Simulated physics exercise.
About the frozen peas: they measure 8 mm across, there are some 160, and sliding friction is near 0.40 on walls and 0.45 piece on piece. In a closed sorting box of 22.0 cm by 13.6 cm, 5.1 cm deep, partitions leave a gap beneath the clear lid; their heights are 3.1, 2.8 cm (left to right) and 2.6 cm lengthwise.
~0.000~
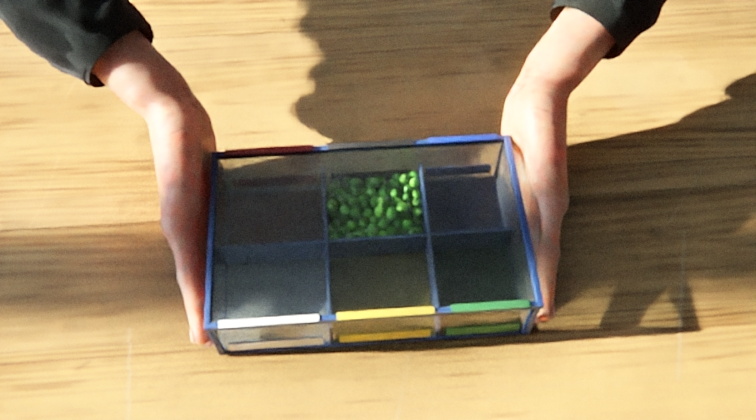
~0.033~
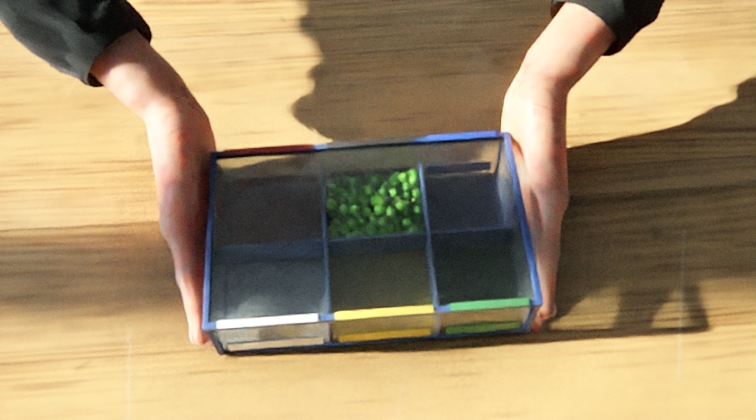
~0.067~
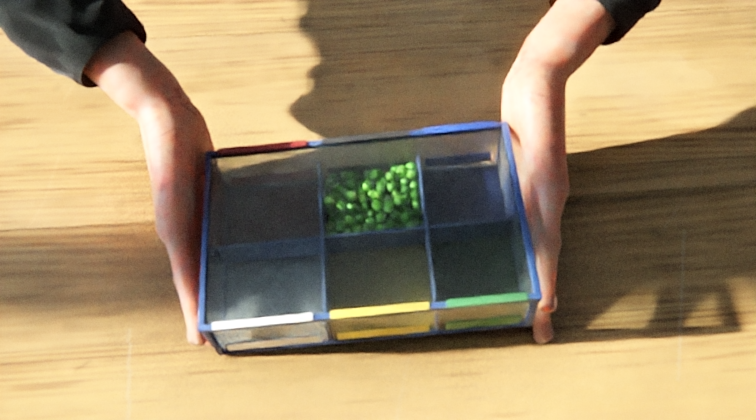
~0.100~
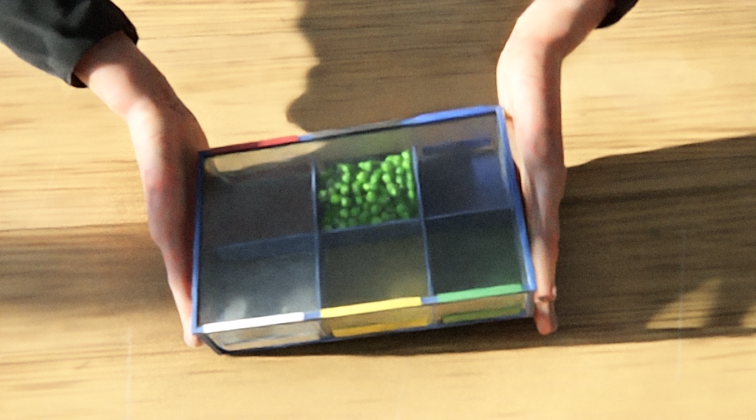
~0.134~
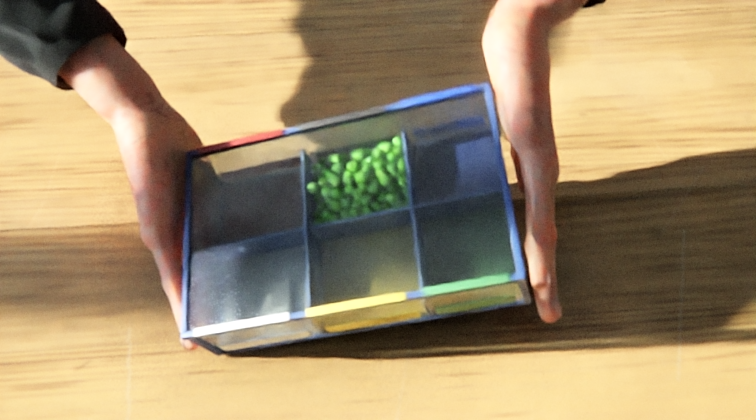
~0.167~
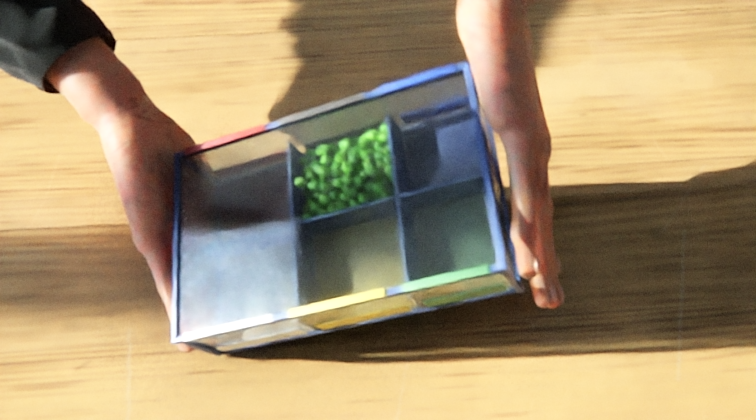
On a wooden surface, two hands held a clear-lidded box with six compartments, green peas in the back middle one, and tilted it more and more, raising its right side above the left.
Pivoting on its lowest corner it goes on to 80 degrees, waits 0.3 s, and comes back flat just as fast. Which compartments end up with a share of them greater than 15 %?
Result: Red: It'll probably finish past fifteen percent of the pieces. Blue: It'll probably finish at or short of fifteen percent of the pieces. Green: It'll probably finish at or short of fifteen percent of the pieces. Yellow: It'll probably finish at or short of fifteen percent of the pieces. White: It'll probably finish past fifteen percent of the pieces. Black: It'll probably finish past fifteen percent of the pieces.
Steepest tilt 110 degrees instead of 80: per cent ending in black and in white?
Black 0 %, white 65 %.
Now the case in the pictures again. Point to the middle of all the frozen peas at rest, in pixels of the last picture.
In the last view, approximately (268, 252).
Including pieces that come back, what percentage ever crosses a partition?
I'd guess roughly 70 percent.
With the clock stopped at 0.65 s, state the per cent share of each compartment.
In per cent: Red 25, blue 0, green 0, yellow 0, white 30, black 45.
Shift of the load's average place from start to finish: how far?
Roughly 8.0 cm.
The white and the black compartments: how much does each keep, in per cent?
Final shares - white 45 percent, black 30 percent.
After 0.65 s, tilt 80 degrees; red 25 %, white 30 %, black 45 %.
After 0.98 s, tilt 47 degrees; red 20 %, white 45 %, black 35 %.
After 1.40 s, tilt 0 degrees; red 20 %, white 45 %, black 30 %.
At rest (2.0 s), red 20 %, blue 0 %, green 0 %, yellow 0 %, white 45 %, black 30 %.
